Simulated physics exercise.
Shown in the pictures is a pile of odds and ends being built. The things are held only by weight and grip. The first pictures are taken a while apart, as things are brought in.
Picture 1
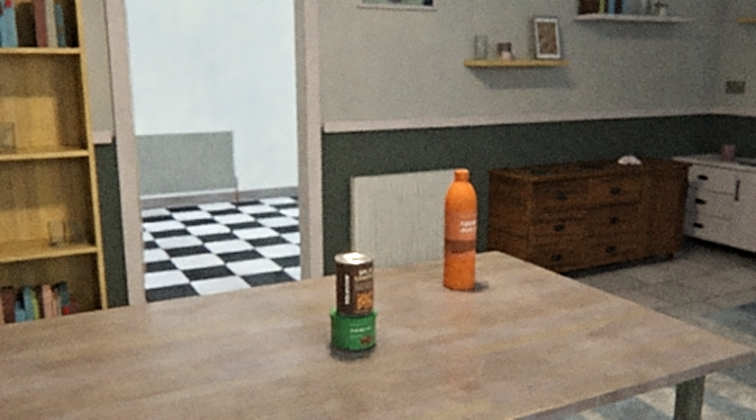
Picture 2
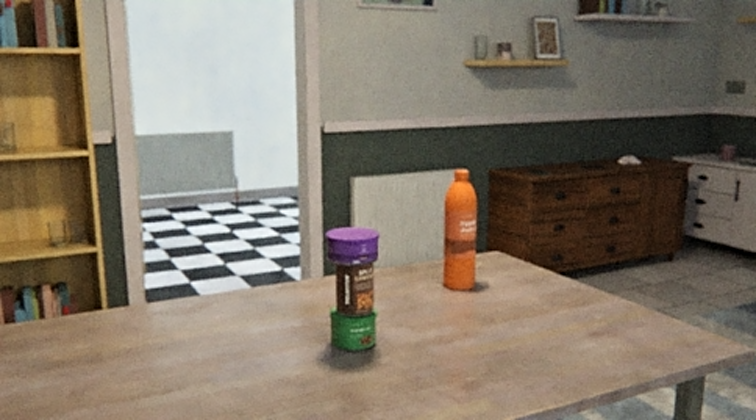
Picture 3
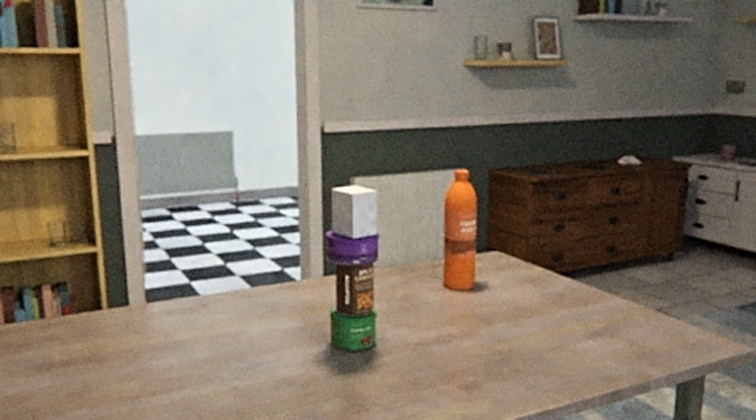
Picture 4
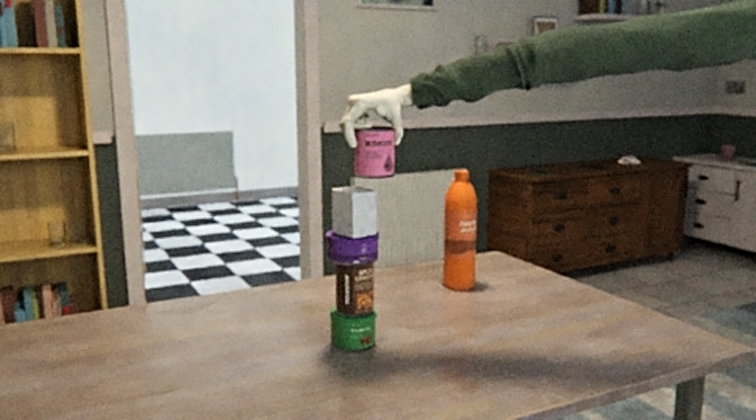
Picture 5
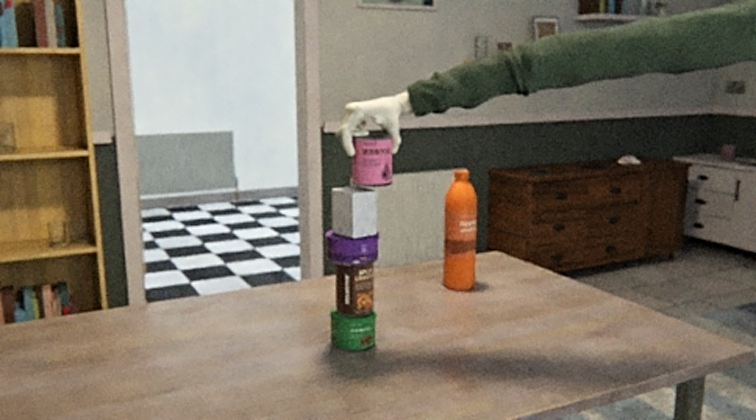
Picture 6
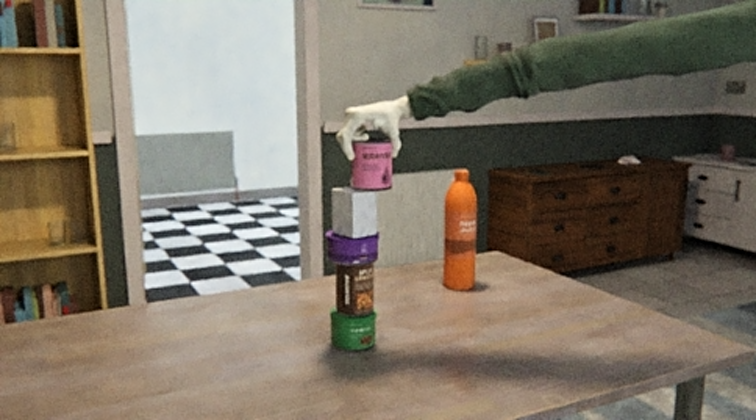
In a room with a checkered floor beyond a doorway, a brown tin sits on a green tub on a wooden table, near an orange bottle. A purple tub and then a white block appear on top, and a gloved hand reaches in from the right, lowering a pink pot onto the block.
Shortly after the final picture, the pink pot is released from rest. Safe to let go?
I expect the pile not to stay intact.
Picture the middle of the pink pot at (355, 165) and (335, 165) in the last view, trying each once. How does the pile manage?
Well, on the first go it stays steady, and on the second it tumbles down.
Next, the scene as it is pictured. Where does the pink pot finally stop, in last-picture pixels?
Around (399, 319).
Then, 0.40 s on from there, pink pot now fallen.
Then, 0.50 s on from there, things are still on the move.
Then, 1.00 s on from there, nothing new.
In the end, fallen, pink pot; the other 5 unmoved. At the end, from the last picture's camera, pink pot near (399, 319). The pile loses its balance.
